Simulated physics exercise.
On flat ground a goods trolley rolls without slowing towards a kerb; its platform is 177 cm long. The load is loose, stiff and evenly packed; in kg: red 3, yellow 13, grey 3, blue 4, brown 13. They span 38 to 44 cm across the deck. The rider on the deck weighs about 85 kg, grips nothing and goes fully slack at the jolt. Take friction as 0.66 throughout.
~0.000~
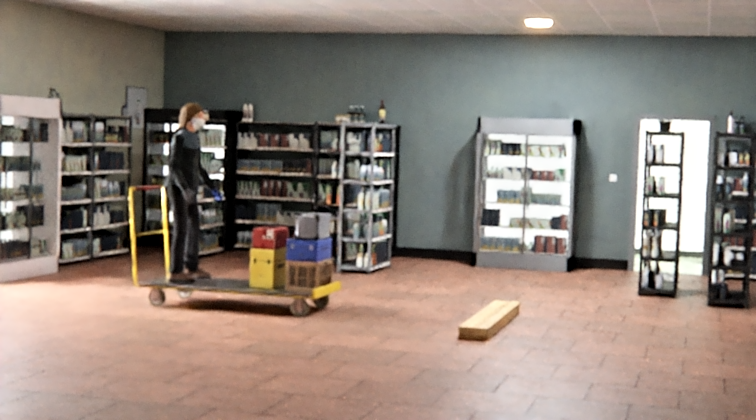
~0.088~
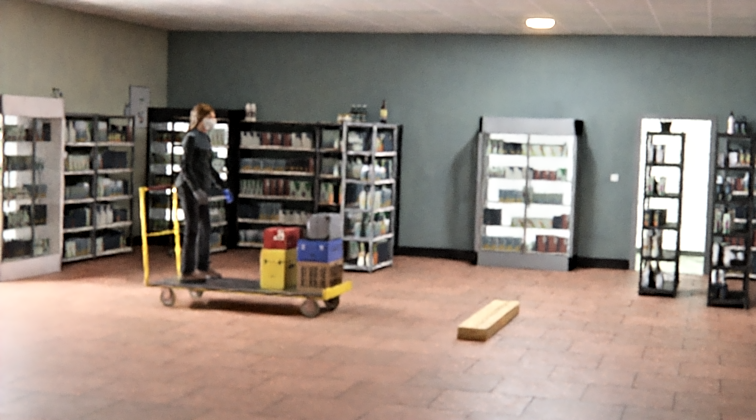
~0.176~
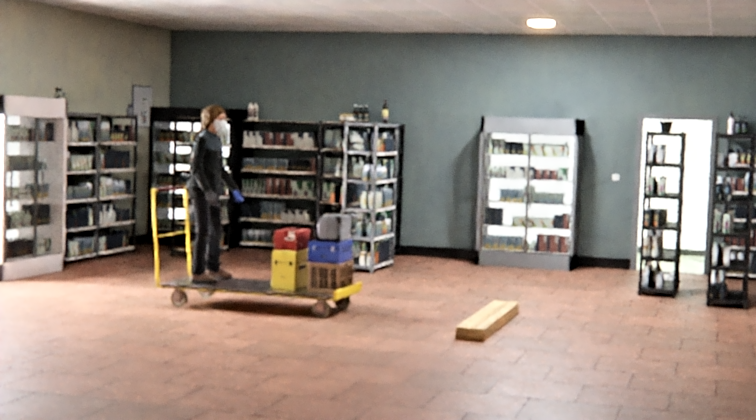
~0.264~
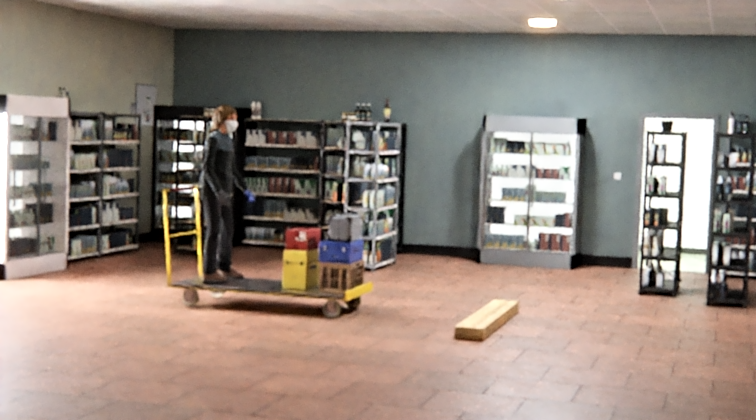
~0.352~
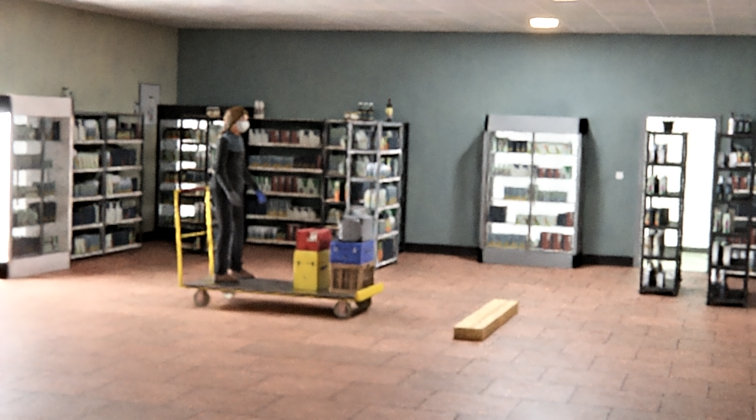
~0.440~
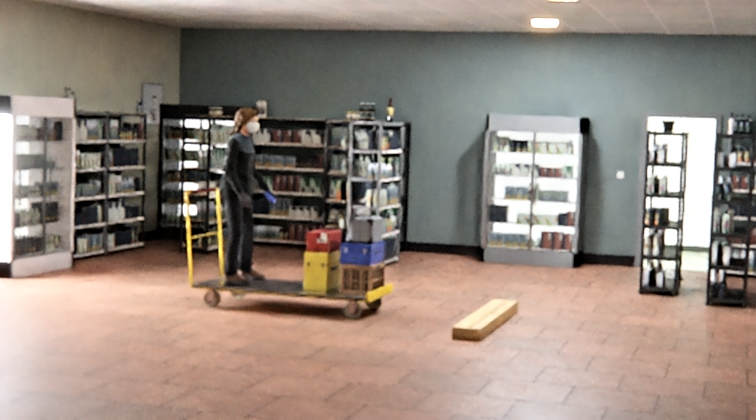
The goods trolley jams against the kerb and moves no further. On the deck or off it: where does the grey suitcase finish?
The grey suitcase comes off.
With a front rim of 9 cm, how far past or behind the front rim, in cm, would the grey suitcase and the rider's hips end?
In that case grey 40 past, hips 120 behind.
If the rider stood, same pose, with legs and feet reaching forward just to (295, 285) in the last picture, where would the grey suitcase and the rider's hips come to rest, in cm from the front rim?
In that case grey 40 past, hips 100 behind.
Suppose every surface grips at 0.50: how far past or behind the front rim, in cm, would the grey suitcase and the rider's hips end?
In that case grey 40 past, hips 120 behind.
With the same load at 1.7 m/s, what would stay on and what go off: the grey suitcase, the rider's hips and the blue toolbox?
In that case grey off, hips on, blue off.
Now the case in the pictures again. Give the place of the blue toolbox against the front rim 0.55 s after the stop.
Some 10 cm behind it.
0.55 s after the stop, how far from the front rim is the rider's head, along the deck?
Some 60 cm behind it.
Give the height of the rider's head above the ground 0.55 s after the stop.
Roughly 80 cm above it.
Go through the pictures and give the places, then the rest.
The first picture shows grey suitcase (313, 226), brown crate (310, 274), rim corner (314, 295); 153 cm still to roll.
The second picture shows grey suitcase (324, 227), brown crate (321, 275), rim corner (325, 296); 143 cm still to roll.
The third picture shows grey suitcase (334, 228), brown crate (331, 276), rim corner (335, 297); 132 cm still to roll.
The fourth picture shows grey suitcase (345, 228), brown crate (342, 276), rim corner (346, 297); 122 cm still to roll.
The fifth picture shows grey suitcase (356, 229), brown crate (353, 276), rim corner (357, 297); 111 cm still to roll.
The sixth picture shows grey suitcase (366, 230), brown crate (363, 277), rim corner (367, 299); 100 cm still to roll. Speed about 1.2 m/s.
After 1.28 s the deck stops.
After 1.53 s the grey suitcase is 4 cm past the rim, tilted 20°, near (491, 238) in the last picture's view.
After 1.83 s the grey suitcase is 19 cm past the rim, tilted 65°, near (507, 248) in the last picture's view.
After 2.28 s the grey suitcase is 29 cm past the rim, tilted 95°, near (515, 313) in the last picture's view.
At rest, 4.1 s, past the rim, grey suitcase; behind it, red parcel, yellow toolbox, blue toolbox, brown crate and the rider's hips.
